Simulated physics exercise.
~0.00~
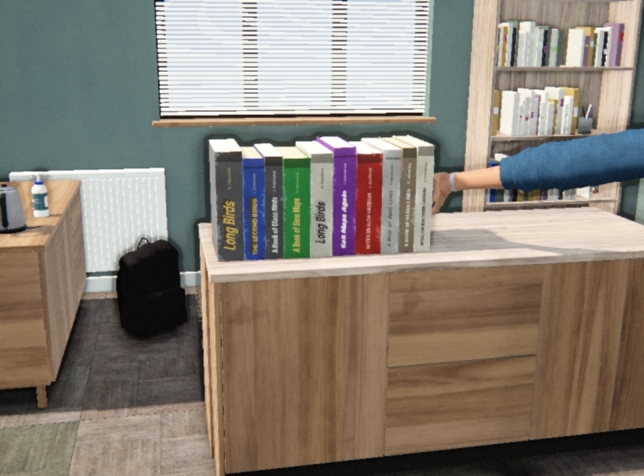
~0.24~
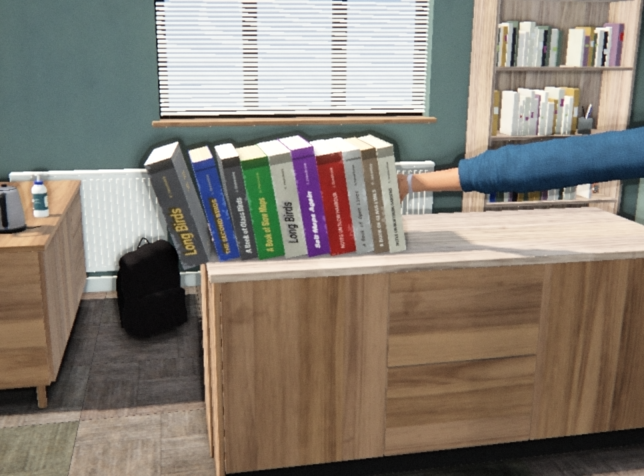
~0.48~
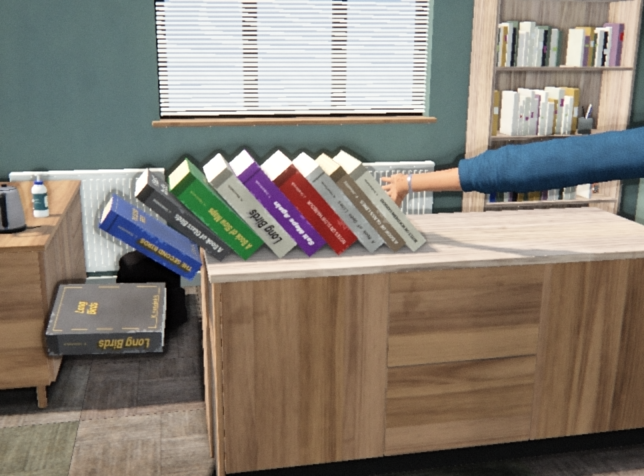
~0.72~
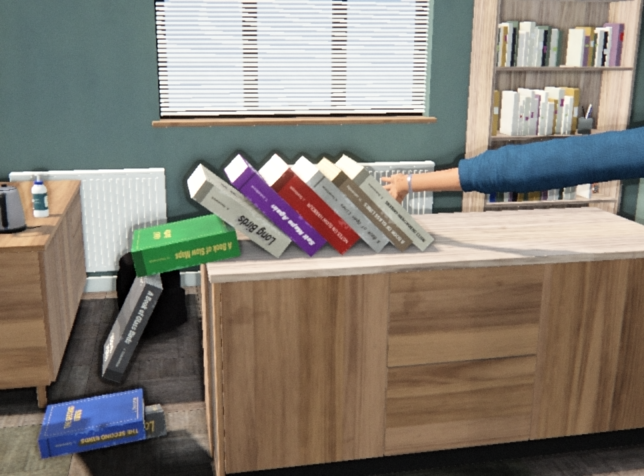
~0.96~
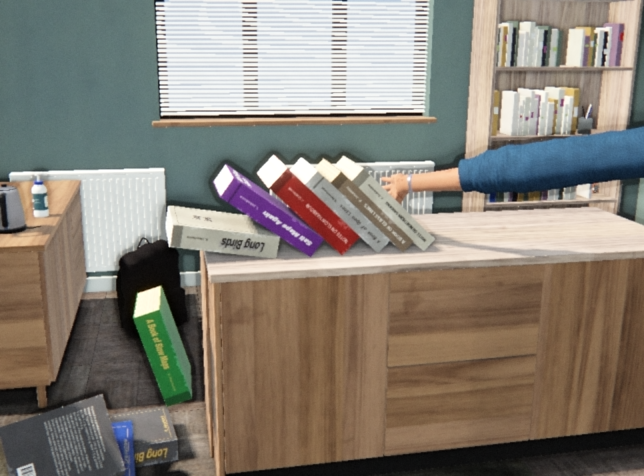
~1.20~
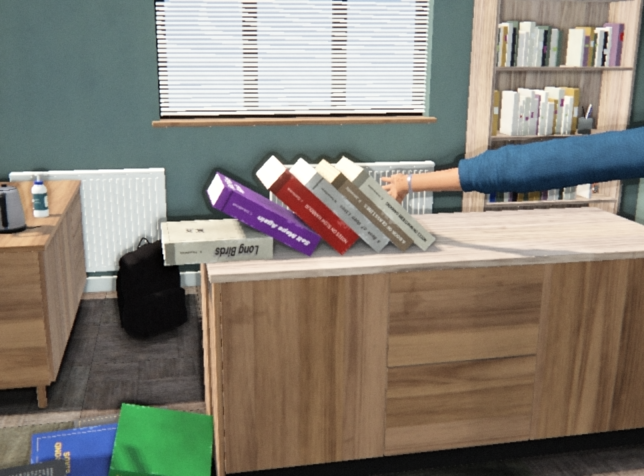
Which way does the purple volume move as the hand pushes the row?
It moves to the left, tipping over that way as the row is pushed towards the end of the worktop.
